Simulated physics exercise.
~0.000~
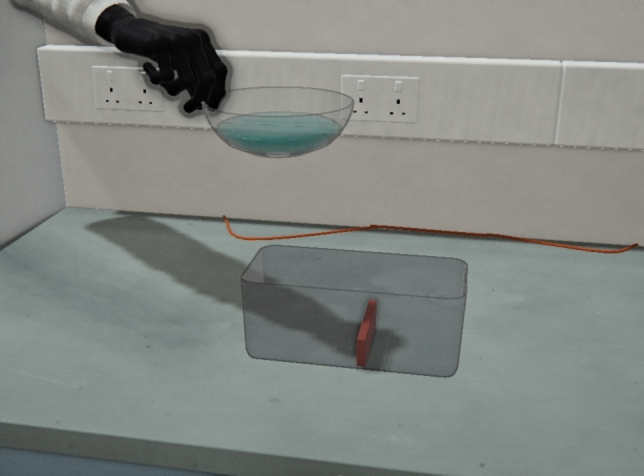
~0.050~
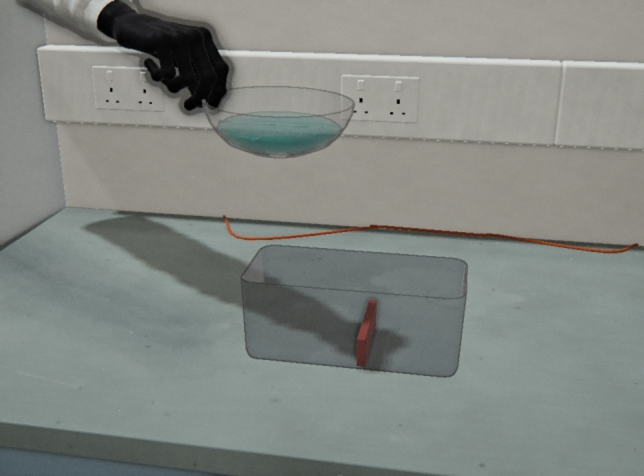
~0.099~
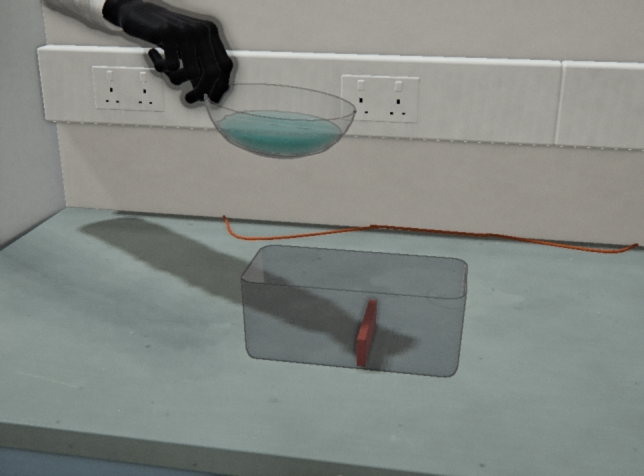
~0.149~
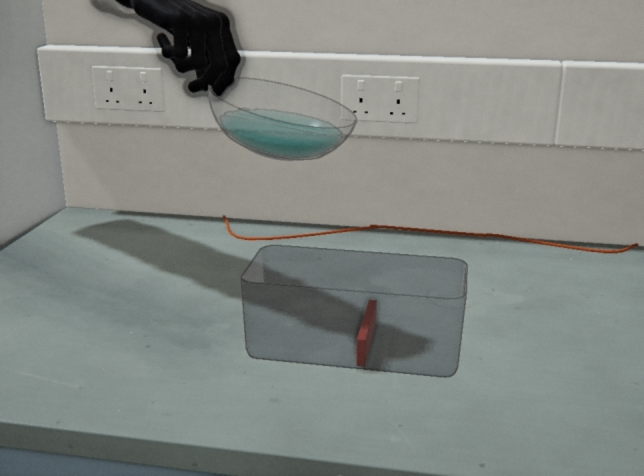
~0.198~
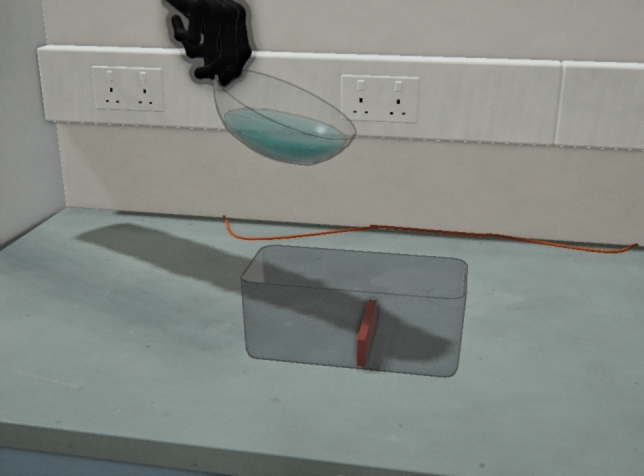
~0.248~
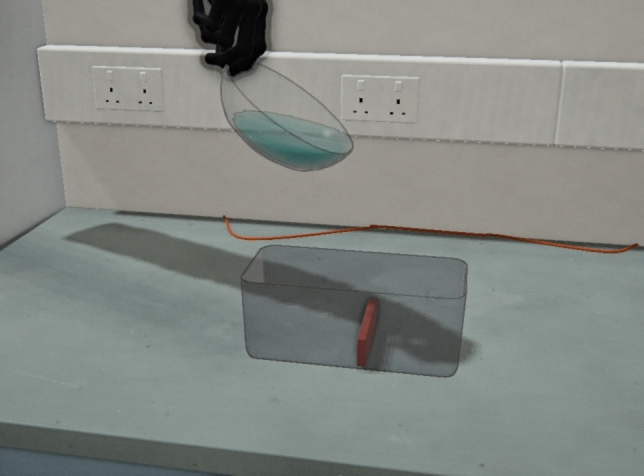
A black-gloved hand with a pale sleeve reaches in at the upper left above a grey-green worktop, seen from slightly above, with white double sockets and an orange cable along the wall behind. It holds a clear round bowl of teal water over an empty clear oblong basin with a red wall inside. The hand rises and turns, tilting the bowl steadily rightward, while the camera stays still.
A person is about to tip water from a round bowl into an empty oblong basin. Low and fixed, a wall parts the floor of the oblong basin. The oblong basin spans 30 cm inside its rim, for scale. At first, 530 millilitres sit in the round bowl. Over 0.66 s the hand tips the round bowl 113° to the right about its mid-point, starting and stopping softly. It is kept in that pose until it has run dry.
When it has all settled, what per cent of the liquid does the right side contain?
The right side contains about 56 per cent.
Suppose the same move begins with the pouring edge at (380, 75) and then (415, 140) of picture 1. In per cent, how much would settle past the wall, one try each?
The first try gives around 70 percent, the second around 75 percent.
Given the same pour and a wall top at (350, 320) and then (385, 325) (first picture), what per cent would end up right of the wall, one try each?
Respectively close to 70 and 40 %.
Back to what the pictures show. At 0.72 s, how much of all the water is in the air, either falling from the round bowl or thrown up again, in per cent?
In-air share: About 20 %.
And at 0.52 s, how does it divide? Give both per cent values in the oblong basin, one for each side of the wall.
I'd say about 1 left and about 52 right.
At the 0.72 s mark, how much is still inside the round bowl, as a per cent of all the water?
Around 0 in a hundred is still there.
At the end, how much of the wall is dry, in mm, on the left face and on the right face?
Left 32 mm, right 24 mm.
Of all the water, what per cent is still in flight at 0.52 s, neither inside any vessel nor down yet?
Close to 46 in a hundred.
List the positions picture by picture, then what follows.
Tilt 0°; pouring edge (353, 105); surface from (220, 121) to (342, 127); the oblong basin's rim runs from (252, 263) to (466, 280); the wall's top is at (367, 320), in the first frame.
Tilt 2°; pouring edge (353, 107); surface from (220, 120) to (342, 128), in the second frame.
Tilt 6°; pouring edge (354, 114); surface from (221, 118) to (343, 130), in the third frame.
Tilt 14°; pouring edge (355, 124); surface from (223, 114) to (342, 135), in the fourth frame.
Tilt 23°; pouring edge (355, 137); surface from (227, 112) to (336, 137), in the fifth frame.
Tilt 35°; pouring edge (351, 152); surface from (236, 113) to (349, 143); 1 per cent is over the edge, in the sixth frame.
After 0.52 s the tilt is 101° and 0 per cent is still to pour, 1 is left of the wall and 52 right of it.
After 0.72 s the tilt is 113° and 0 per cent is still to pour, 25 is left of the wall and 55 right of it.
After 0.93 s the tilt is 113° and 0 per cent is still to pour, 37 is left of the wall and 57 right of it.
After 1.16 s the tilt is 113° and 0 per cent is still to pour, 38 is left of the wall and 57 right of it.
In the end 38 per cent lies left of the wall, 56 right of it and 5 outside.
